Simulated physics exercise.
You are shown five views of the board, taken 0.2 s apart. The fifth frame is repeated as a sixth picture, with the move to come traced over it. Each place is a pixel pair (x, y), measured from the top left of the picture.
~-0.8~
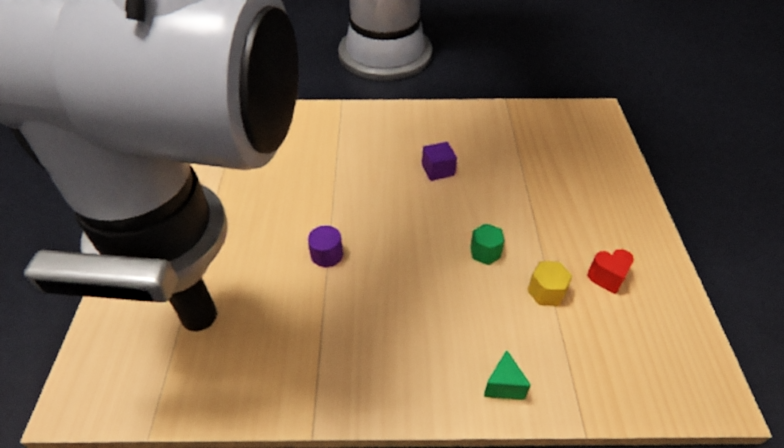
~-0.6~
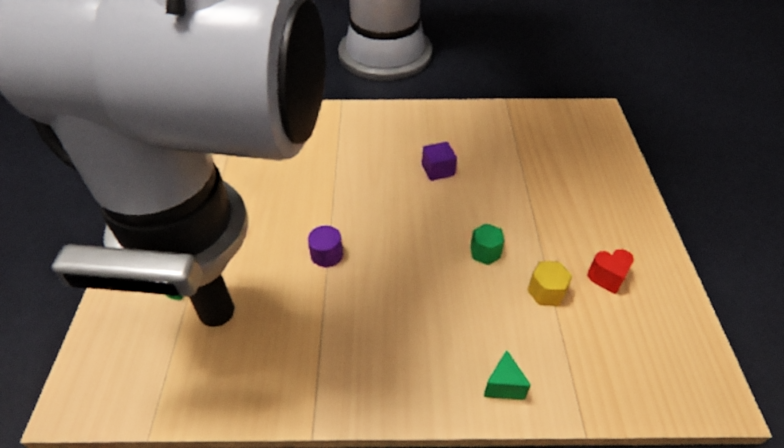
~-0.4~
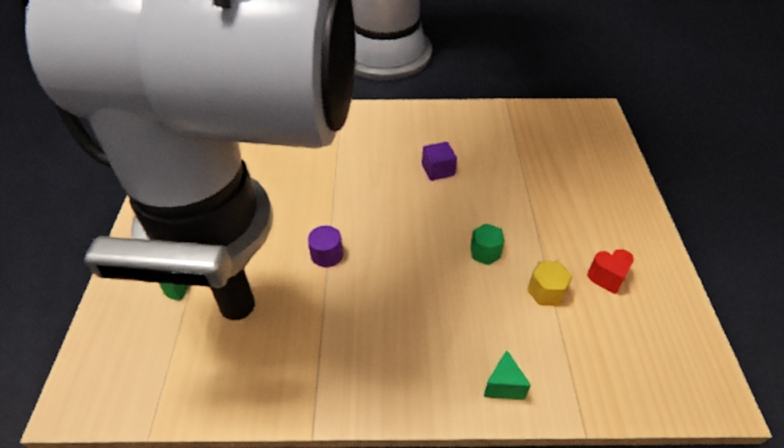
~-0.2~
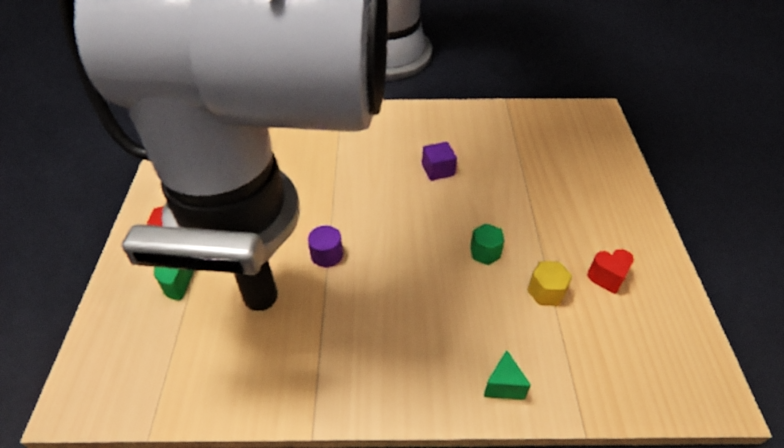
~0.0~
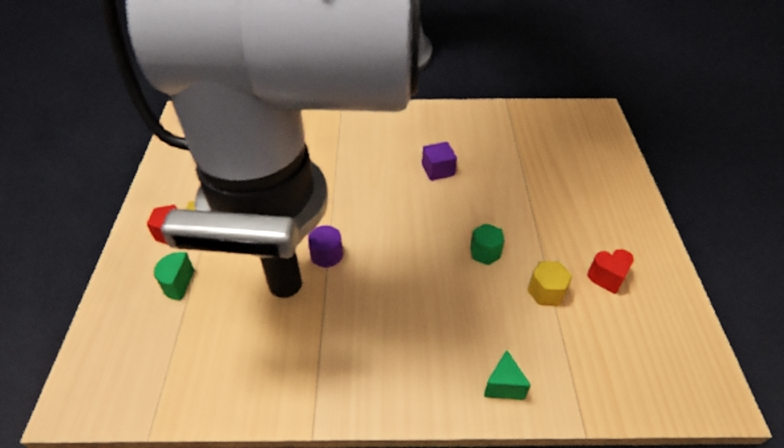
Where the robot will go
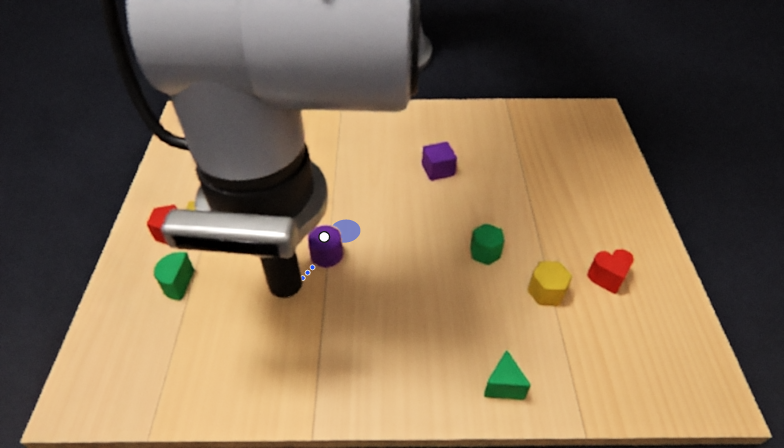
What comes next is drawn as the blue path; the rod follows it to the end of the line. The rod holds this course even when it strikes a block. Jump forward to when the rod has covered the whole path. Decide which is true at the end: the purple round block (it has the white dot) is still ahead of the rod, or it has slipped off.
Held in front.
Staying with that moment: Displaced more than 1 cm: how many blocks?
I'd put the number at one.
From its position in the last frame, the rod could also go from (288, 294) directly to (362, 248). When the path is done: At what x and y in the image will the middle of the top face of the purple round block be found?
It should be at (345, 211) by then.
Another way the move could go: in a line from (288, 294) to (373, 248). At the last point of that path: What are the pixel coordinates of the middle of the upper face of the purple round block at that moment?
(340, 218)
Drawn move, from (288, 294) to (345, 231); the dot is on the purple round block.
The first path, step by step. Halfway along, rod at (317, 251); purple round block at (338, 223).
At the end, rod at (344, 221); purple round block at (367, 197).
